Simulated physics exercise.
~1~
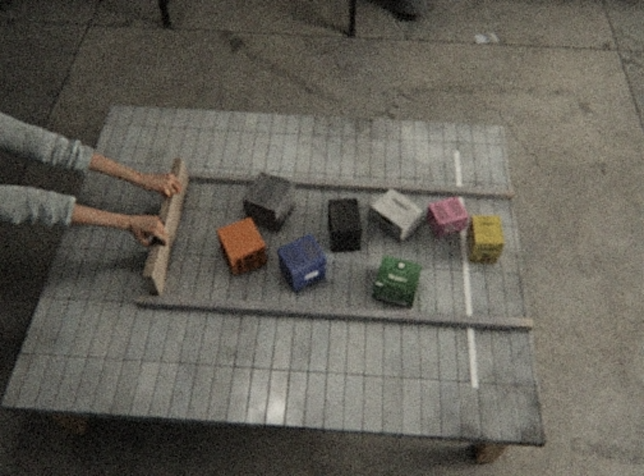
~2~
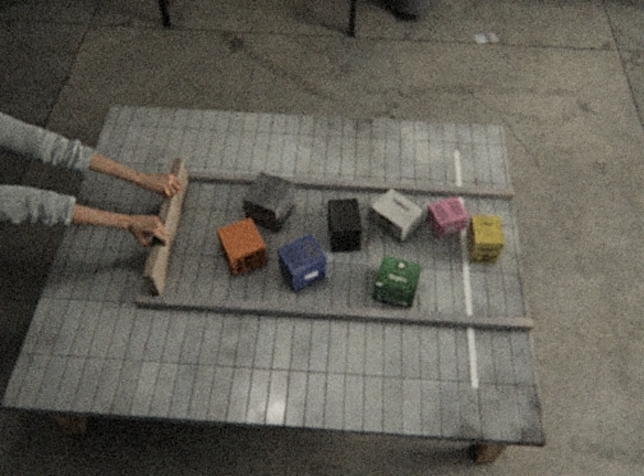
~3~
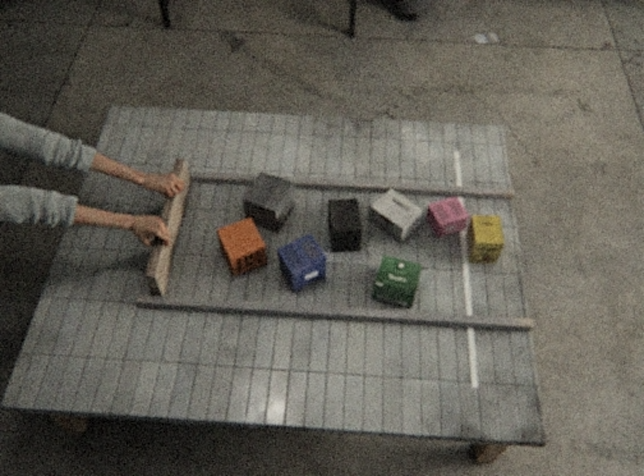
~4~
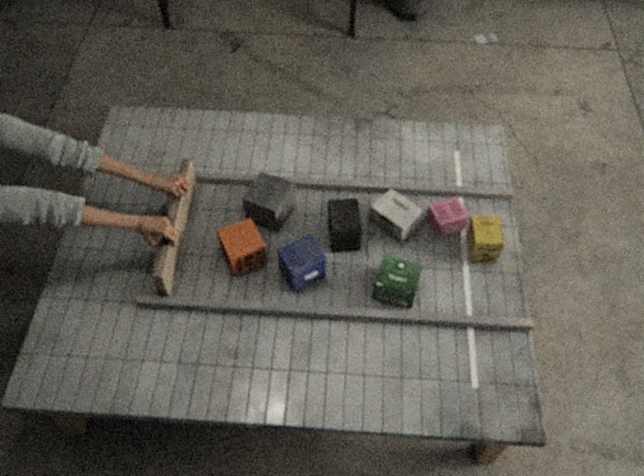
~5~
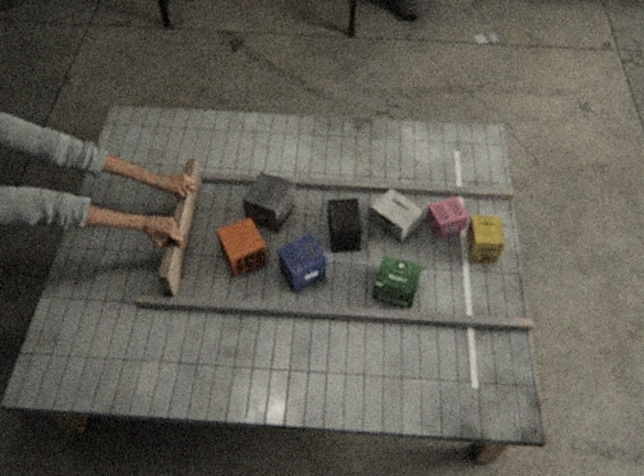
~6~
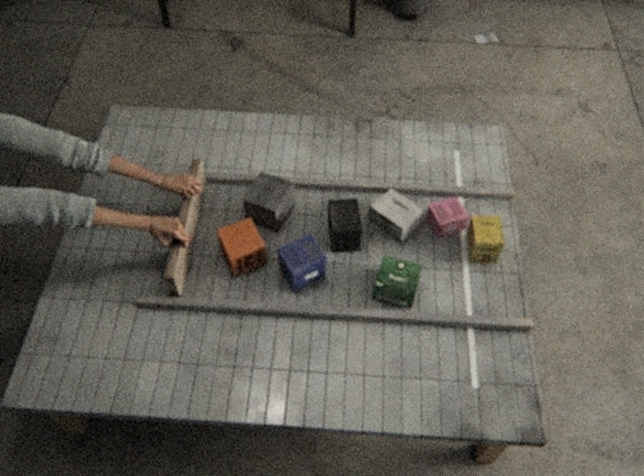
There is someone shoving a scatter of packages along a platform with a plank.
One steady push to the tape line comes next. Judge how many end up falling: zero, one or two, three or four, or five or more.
My judgement: Three or four.
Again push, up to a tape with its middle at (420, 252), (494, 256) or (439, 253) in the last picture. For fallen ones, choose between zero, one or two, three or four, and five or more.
Result per tape, in order - none / at least five / 1 or 2.
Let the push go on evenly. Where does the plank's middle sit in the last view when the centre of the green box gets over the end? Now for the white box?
Green box over the end: About (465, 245). White box over the end: About (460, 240).
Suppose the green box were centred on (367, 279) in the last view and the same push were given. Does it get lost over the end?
In that case it ends up off.
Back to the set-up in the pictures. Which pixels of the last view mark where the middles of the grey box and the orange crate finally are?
About (483, 210), and the other about (487, 263).
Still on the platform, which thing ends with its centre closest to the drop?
Green box.
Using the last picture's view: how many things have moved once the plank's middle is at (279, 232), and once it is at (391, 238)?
Tally at point one: 3; at point two: 7.
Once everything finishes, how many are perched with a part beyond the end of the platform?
The total here is 2.
A little later, none off yet; yellow box at rest near (484, 240); pink tote at rest near (447, 217); green box at rest near (397, 281).
When it is over, the number that fall off is three or four; down, white box, pink tote and yellow box.
